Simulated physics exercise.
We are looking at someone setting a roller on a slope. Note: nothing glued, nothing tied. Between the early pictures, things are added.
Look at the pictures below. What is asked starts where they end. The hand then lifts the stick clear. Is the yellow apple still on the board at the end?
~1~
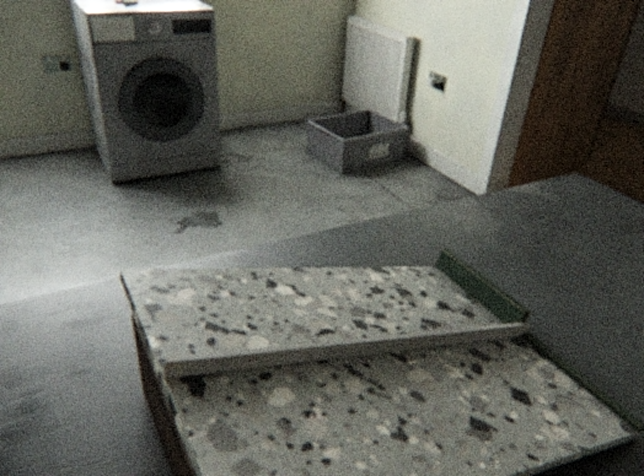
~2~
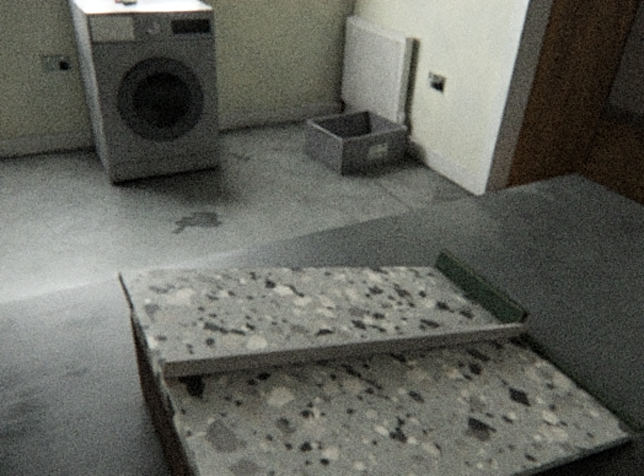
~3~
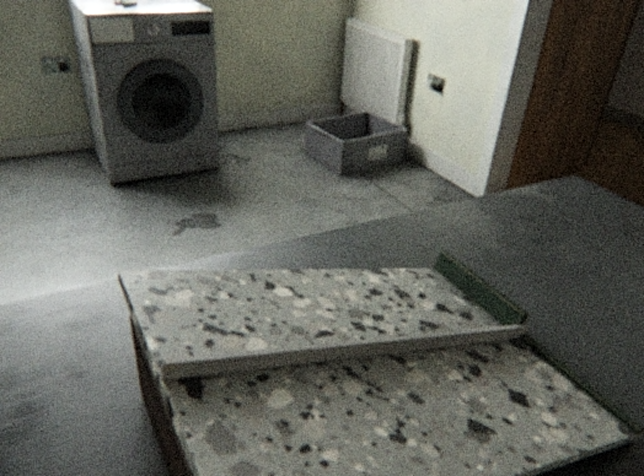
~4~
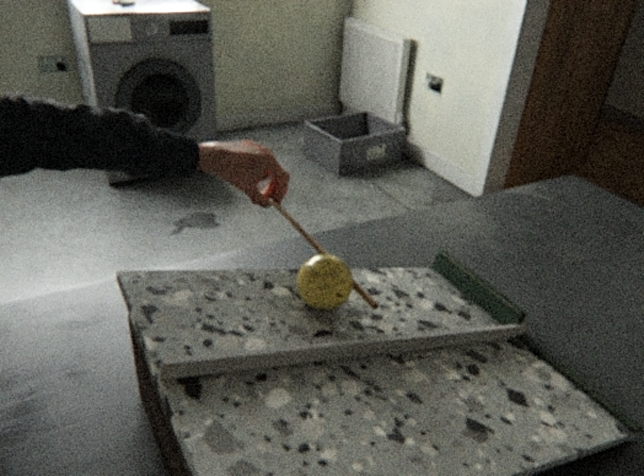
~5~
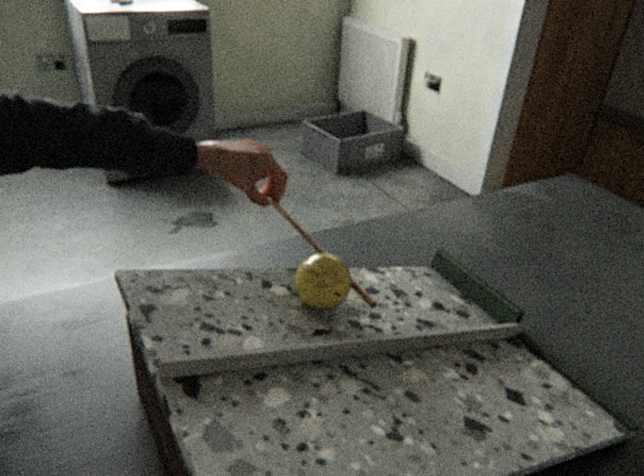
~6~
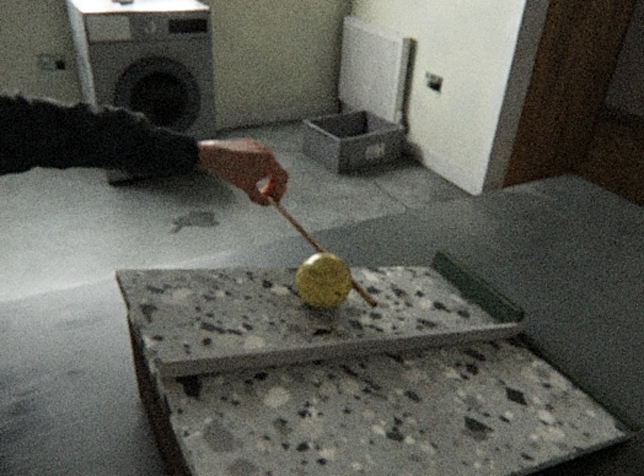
Yes, it stays on the board.
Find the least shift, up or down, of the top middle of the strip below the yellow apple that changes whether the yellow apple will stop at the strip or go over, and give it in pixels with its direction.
About 8 pixels, downward.
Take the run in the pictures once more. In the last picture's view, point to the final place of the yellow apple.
Looks like it settles somewhere around (460, 278).
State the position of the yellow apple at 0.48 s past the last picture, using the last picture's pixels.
It should be close to (420, 279).
Then, 0.30 s on from there, yellow apple rolling on the board near (360, 281).
Then, 0.48 s on from there, yellow apple rolling on the board near (420, 279).
In the end, the yellow apple gets caught, near (460, 278).
